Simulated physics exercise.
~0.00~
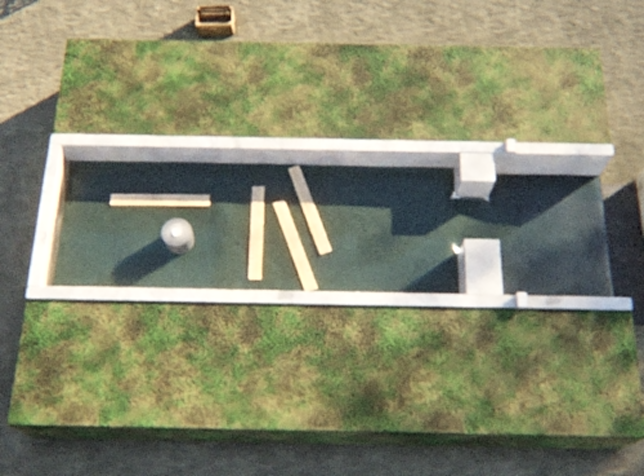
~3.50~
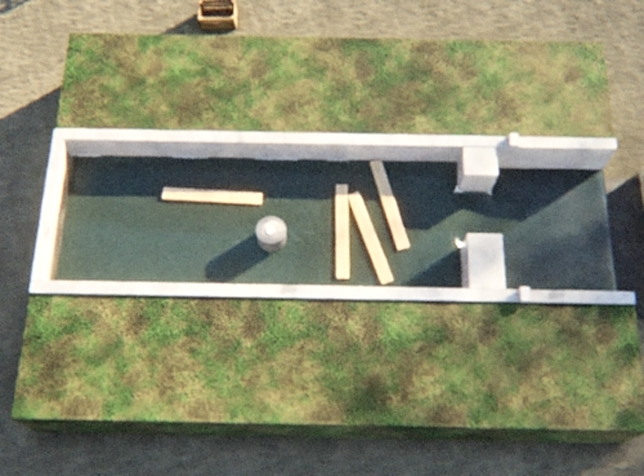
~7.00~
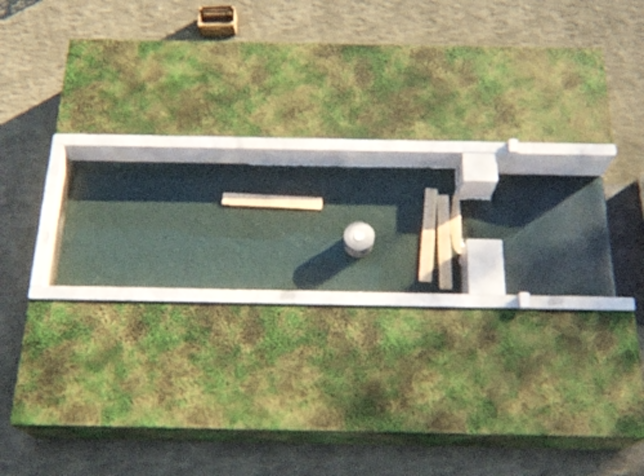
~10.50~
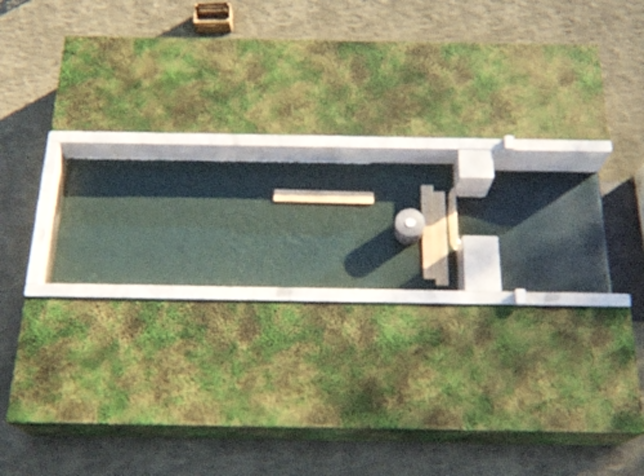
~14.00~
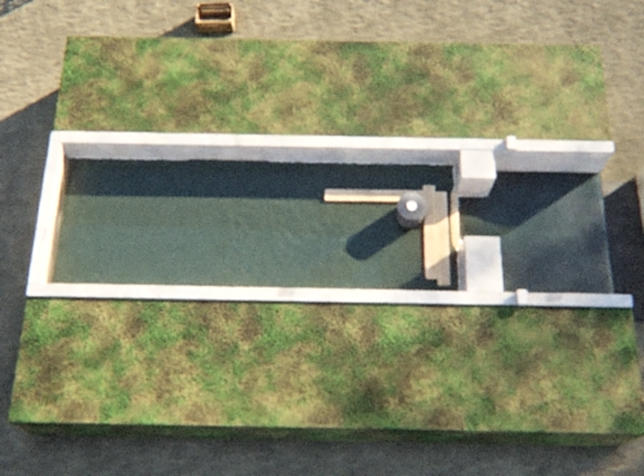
In a walled concrete drain, four planks and a round tub drift right, three planks jamming against white blocks with the tub behind.
